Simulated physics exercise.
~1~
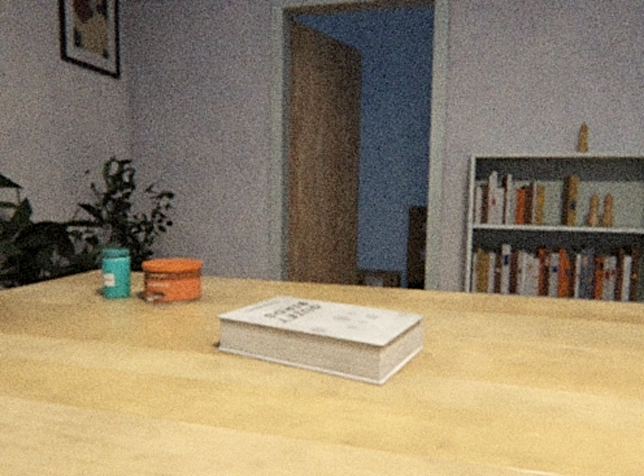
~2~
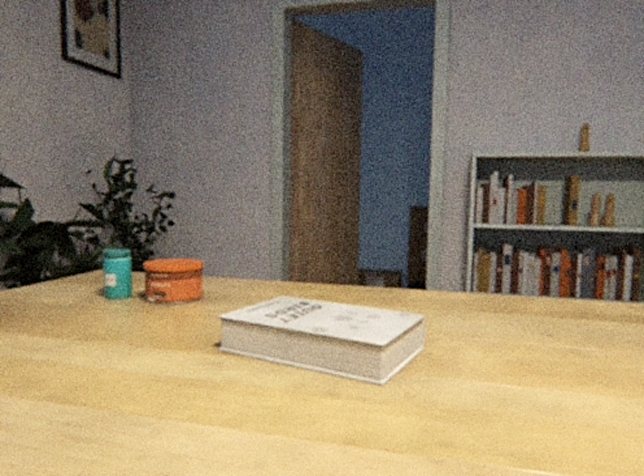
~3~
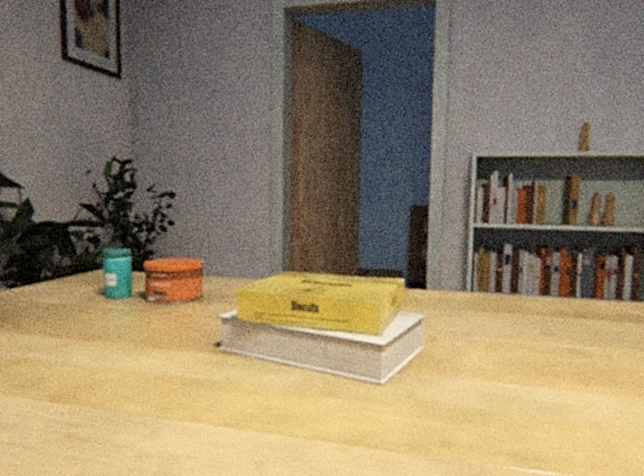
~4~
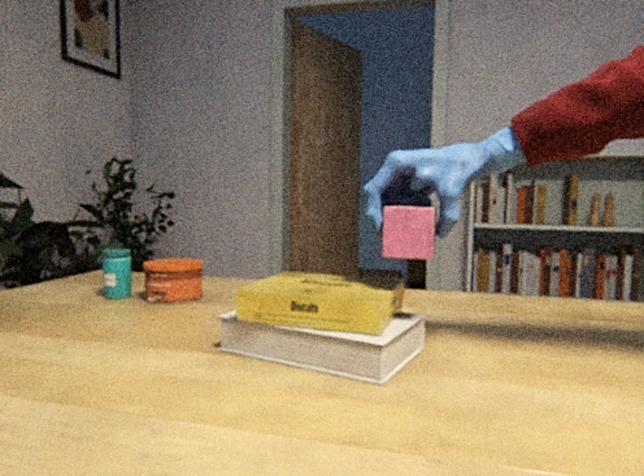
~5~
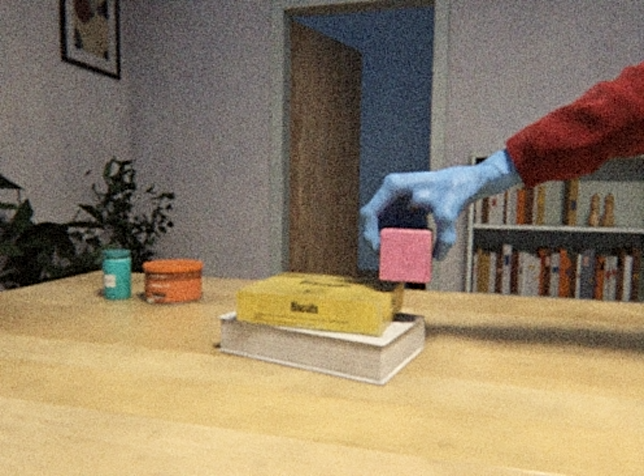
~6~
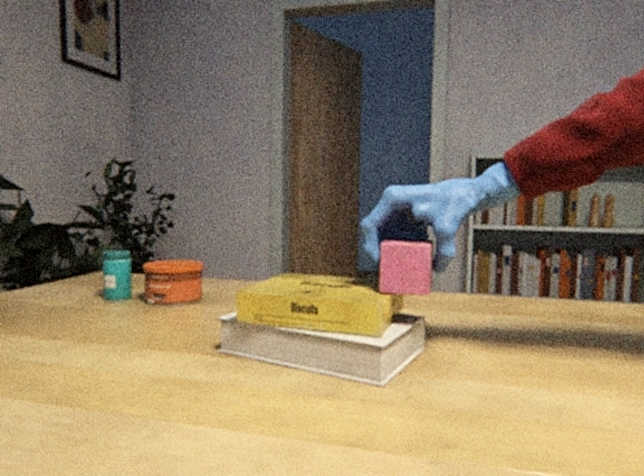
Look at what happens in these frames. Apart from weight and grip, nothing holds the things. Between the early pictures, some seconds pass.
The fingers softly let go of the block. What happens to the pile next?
The pile collapses.
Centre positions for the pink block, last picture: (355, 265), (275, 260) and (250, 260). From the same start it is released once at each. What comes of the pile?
Case one: It stands firm; case two: It stands firm; case three: It topples.
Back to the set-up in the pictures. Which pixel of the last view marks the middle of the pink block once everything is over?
The object ends up somewhere around (522, 341).
Then, 0.30 s past the last view, pink block now fallen.
Then, 0.40 s past the last view, things are still on the move.
Finally, fallen, pink block; the other 4 still in place. Final places as the last picture's camera would see them, pink block near (522, 340). The pile comes apart.
